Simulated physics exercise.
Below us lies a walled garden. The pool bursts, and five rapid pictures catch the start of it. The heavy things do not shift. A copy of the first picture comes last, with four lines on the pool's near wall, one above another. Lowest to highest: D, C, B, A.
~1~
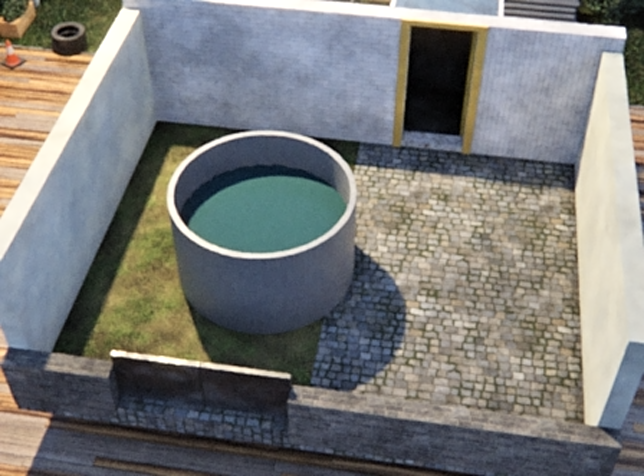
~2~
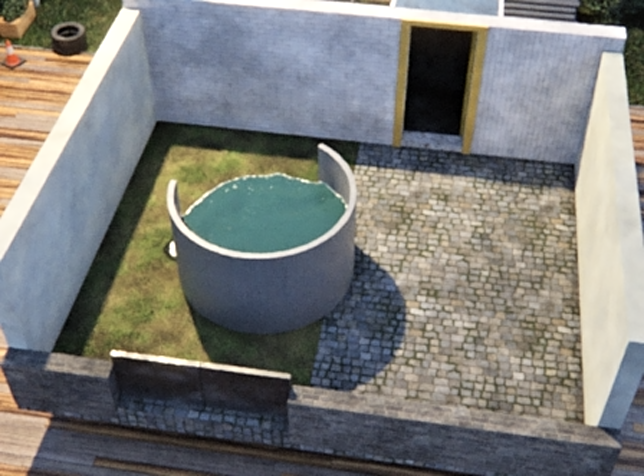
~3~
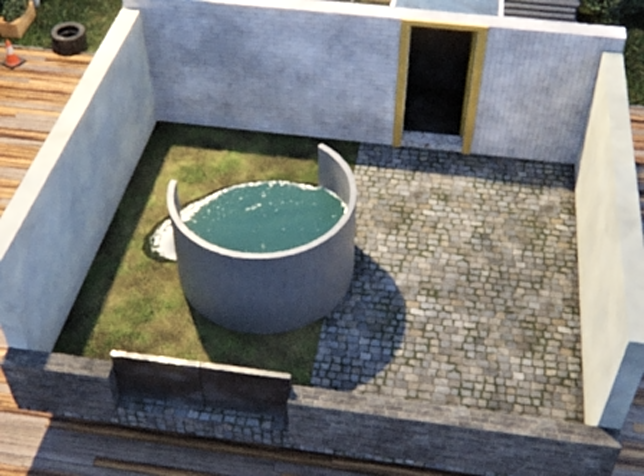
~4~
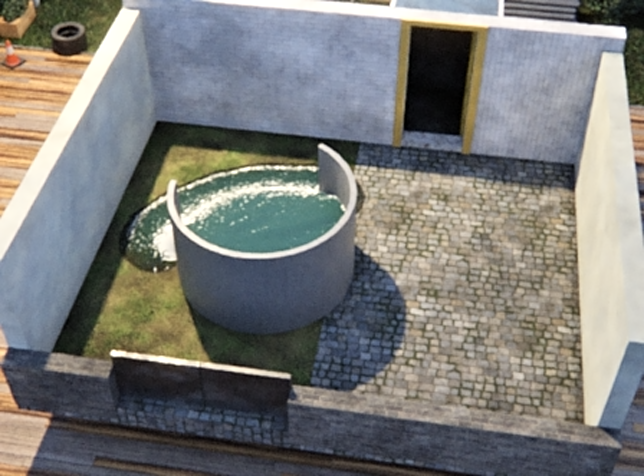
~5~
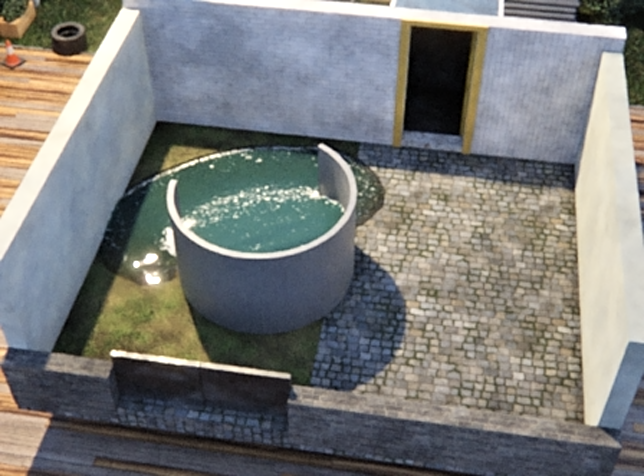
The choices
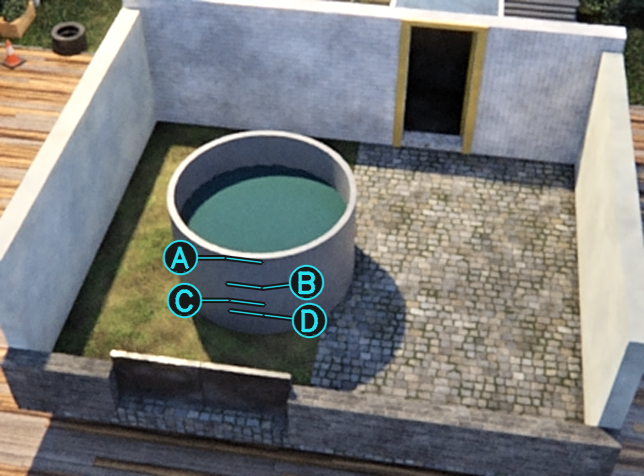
Round grey pool in a walled garden losing the back of its wall, green water pouring out and spreading across the grass.
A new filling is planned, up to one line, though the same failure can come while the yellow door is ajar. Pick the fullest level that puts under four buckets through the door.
Choose B.
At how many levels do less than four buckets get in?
Three of them.
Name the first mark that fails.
Here it is mark A.
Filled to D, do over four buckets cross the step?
No.
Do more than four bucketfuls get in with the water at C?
No.
On the marked copy, A at (242, 260); B at (244, 285); C at (246, 302); D at (247, 313); from the bottom up D, C, B, A.
Choosing A, about 12 bucketfuls get in.
Choosing B, a splash gets over, under a bucket.
Choosing C, nothing gets over.
Choosing D, nothing gets over.
